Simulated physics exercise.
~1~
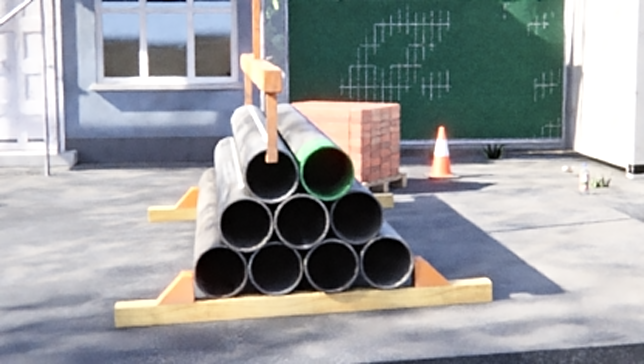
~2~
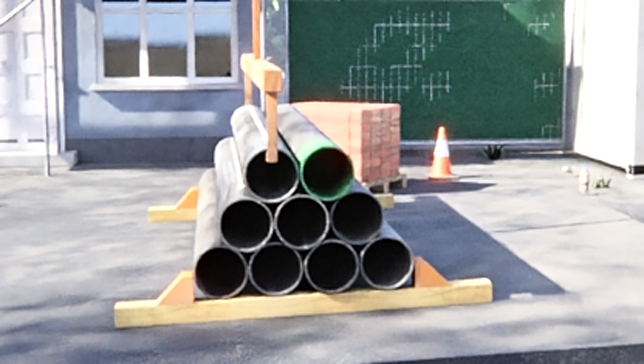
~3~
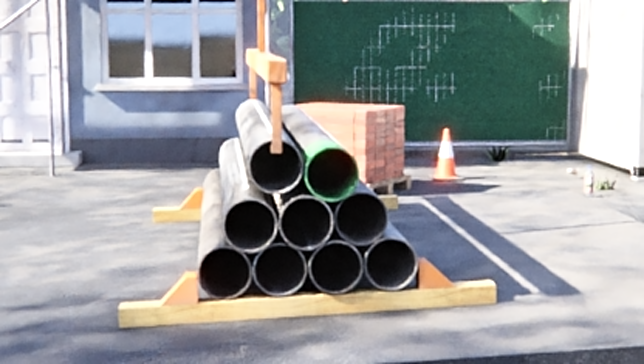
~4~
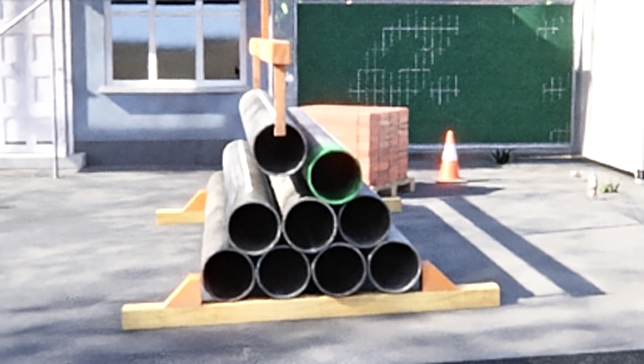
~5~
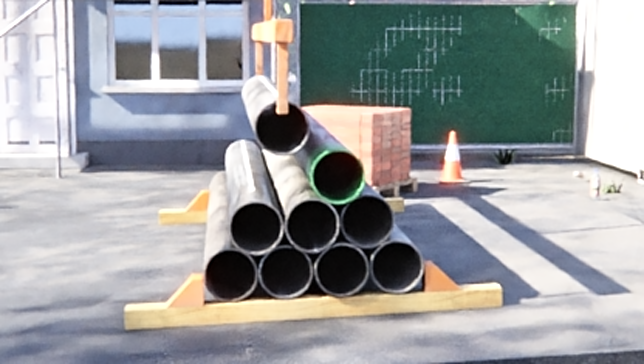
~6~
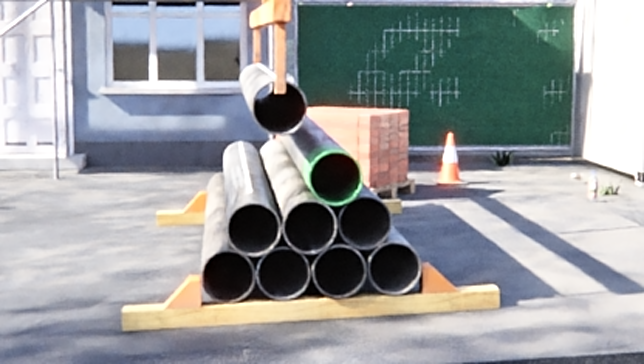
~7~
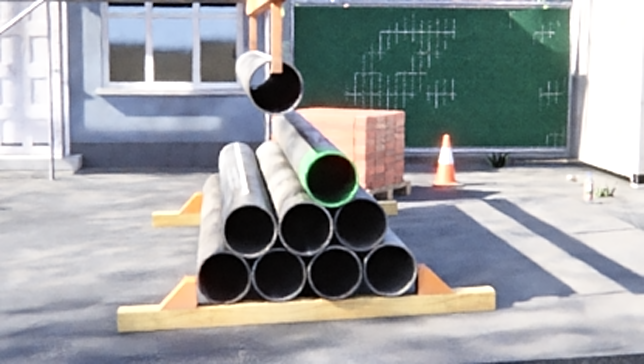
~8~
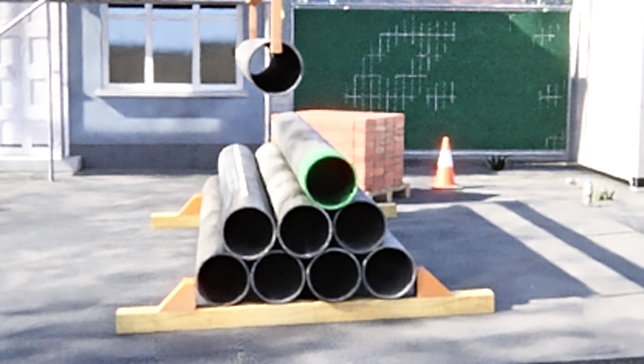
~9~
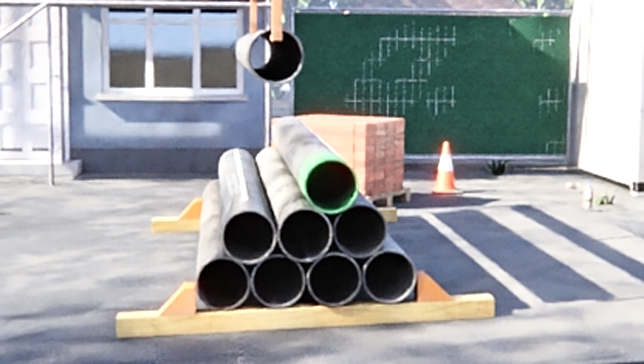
At the start, dark hollow pipes sit in a stepped stack on timber bearers between orange chocks, with a green-marked pipe at the top right. Behind them are a pallet of reddish blocks, a traffic cone, a window and a large green panel. An orange lifting hook at the top left pipe begins to rise, drawing that pipe up off the row below. The pipe clears its green neighbour and keeps climbing until it hangs well above the stack. At the end, it is still suspended, while the green pipe and the others below remain in place.
